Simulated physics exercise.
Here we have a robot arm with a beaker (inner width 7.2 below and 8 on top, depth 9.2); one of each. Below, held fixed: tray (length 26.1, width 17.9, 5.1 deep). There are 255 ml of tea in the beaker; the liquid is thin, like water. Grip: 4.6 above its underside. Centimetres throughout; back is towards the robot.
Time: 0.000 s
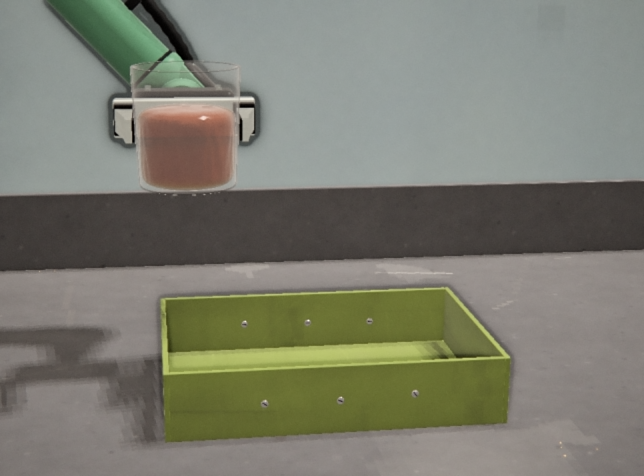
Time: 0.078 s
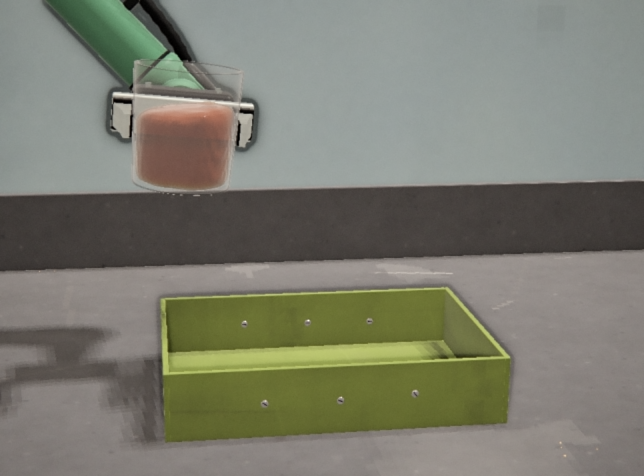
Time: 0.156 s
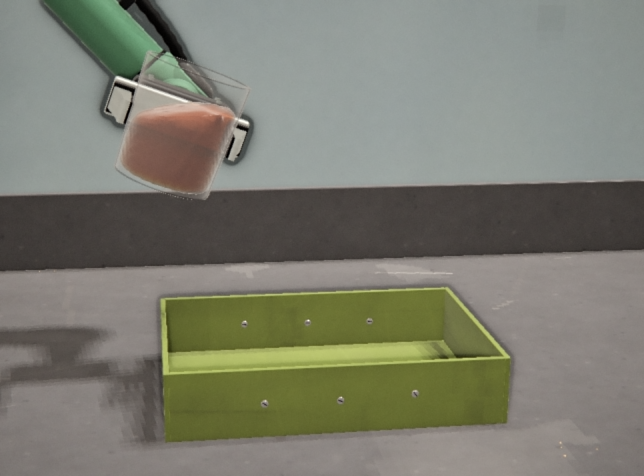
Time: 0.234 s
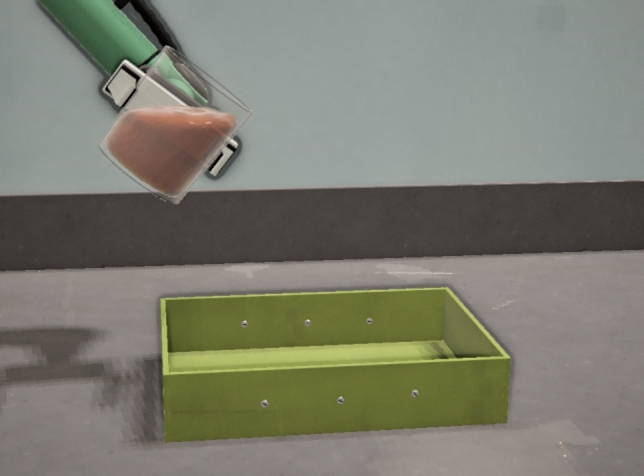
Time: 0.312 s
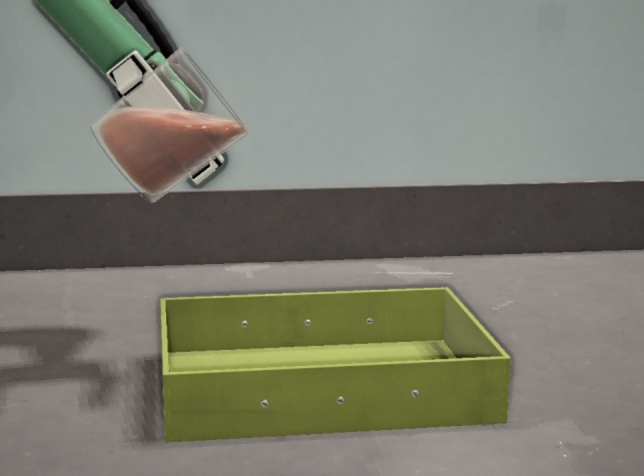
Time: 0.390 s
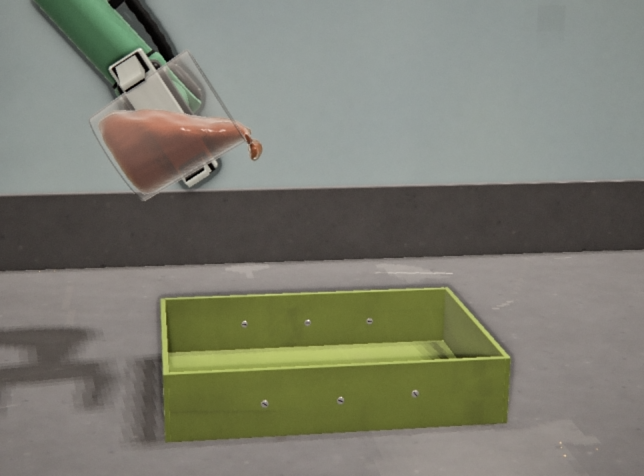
A robot arm tilts a clear beaker rightward until reddish-brown liquid begins trickling over its lip.
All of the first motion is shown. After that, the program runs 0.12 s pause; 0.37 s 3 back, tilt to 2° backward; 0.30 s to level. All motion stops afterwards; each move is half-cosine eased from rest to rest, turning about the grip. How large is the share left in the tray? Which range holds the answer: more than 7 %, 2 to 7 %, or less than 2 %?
The range is more than 7 %.
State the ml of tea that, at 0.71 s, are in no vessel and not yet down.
Close to 15 ml of it.
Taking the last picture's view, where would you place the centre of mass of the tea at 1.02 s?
Near (166, 184).
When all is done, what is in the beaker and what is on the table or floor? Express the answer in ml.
First place around 220 ml, second around 0 ml.
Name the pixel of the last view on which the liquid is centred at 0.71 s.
Centre: Approx. (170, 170) px.
By 0.71 s, tilted 25° forward, liquid up to 25 above the table; 220 ml in the beaker, 25 ml in the tray, 15 ml in the air or running down outside.
By 1.02 s, tilted 1° backward, liquid up to 24 above the table; 220 ml in the beaker, 35 ml in the tray.
By 1.38 s, level, liquid up to 23 above the table; 220 ml in the beaker, 35 ml in the tray.
By 2.18 s, level, liquid up to 23 above the table; 220 ml in the beaker, 35 ml in the tray.
Final state, 220 ml in the beaker, 35 ml in the tray. That is 14 % in the tray.
